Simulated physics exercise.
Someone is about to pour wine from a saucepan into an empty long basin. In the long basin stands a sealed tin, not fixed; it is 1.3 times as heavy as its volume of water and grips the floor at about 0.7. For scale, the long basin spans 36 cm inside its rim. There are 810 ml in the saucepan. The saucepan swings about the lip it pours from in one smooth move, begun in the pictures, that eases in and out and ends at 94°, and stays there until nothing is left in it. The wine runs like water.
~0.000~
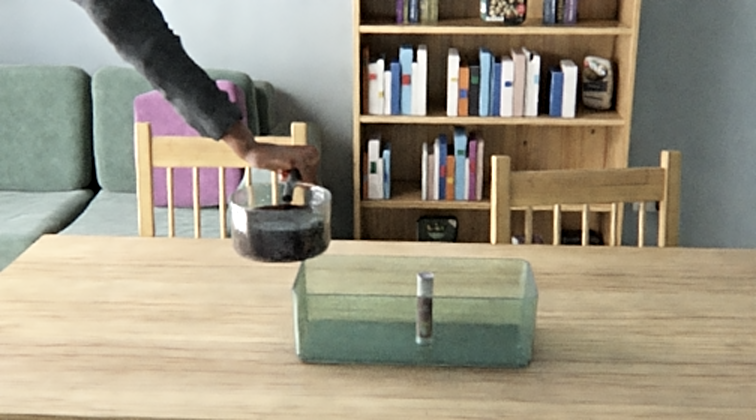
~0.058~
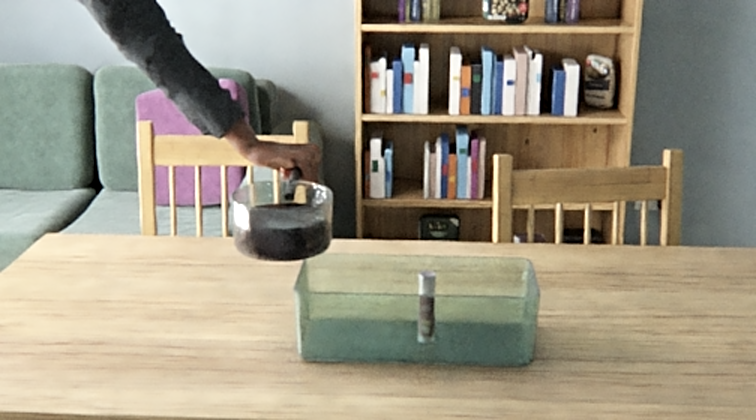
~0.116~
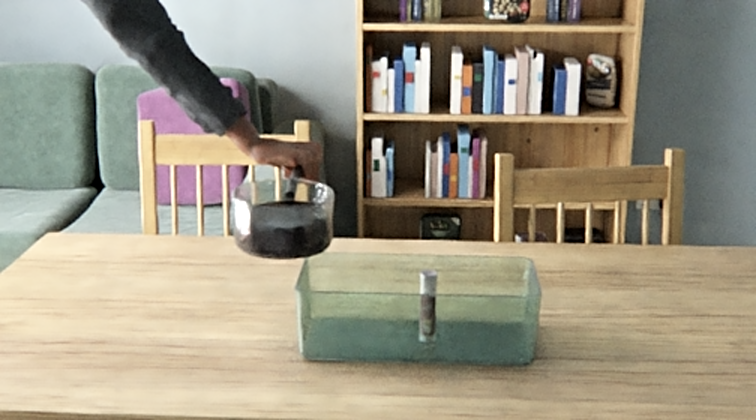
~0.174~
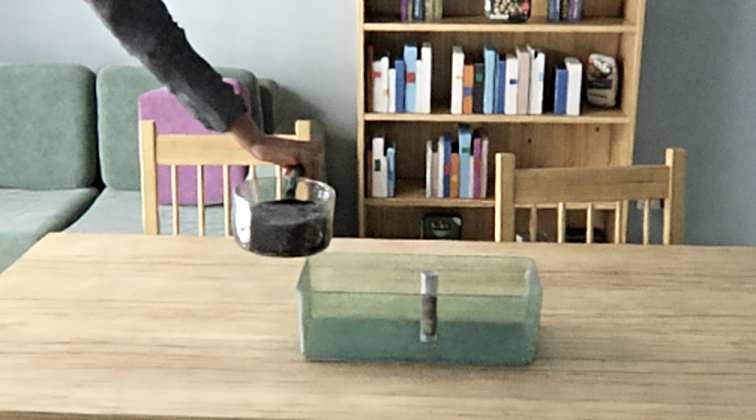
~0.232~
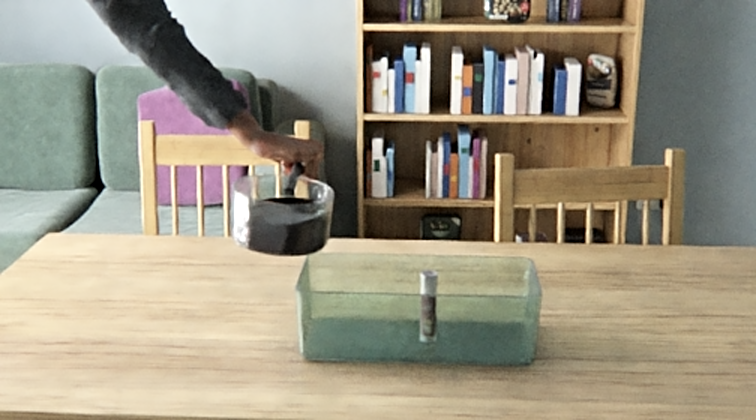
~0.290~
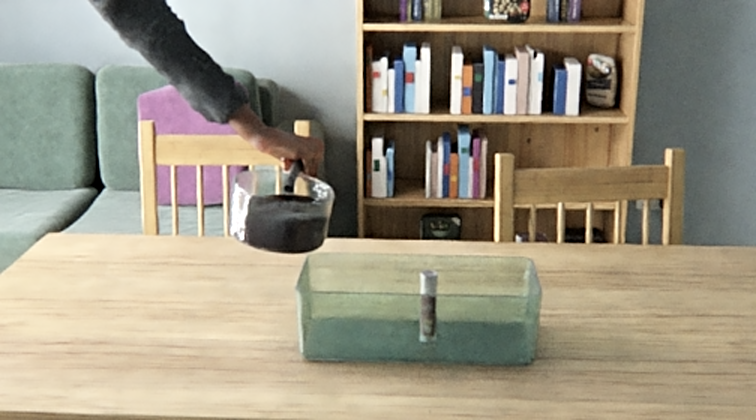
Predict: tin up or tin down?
The tin remains upright.
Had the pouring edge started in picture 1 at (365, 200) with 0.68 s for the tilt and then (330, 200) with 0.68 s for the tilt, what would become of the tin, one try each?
First it keeps standing; then it goes over.
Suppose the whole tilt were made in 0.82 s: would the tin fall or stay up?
The tin falls.
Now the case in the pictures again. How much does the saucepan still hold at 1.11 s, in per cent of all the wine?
Near 26 in a hundred.
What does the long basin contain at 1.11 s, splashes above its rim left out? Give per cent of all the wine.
Near 50 in a hundred.
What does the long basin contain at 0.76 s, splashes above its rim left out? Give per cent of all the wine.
About 1 per cent.
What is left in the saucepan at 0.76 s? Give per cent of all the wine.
Some 84 per cent.
Then, 0.76 s in, the tilt is 56° and 84 per cent is still to pour; the tin stands where it began.
Then, 1.11 s in, the tilt is 86° and 27 per cent is still to pour; the tin stands where it began.
Then, 1.47 s in, the tilt is 94° and 4 per cent is still to pour; the tin stands where it began.
Then, 1.86 s in, the tilt is 94° and 1 per cent is still to pour; the tin stands where it began.
Finally, the tin stands where it began.
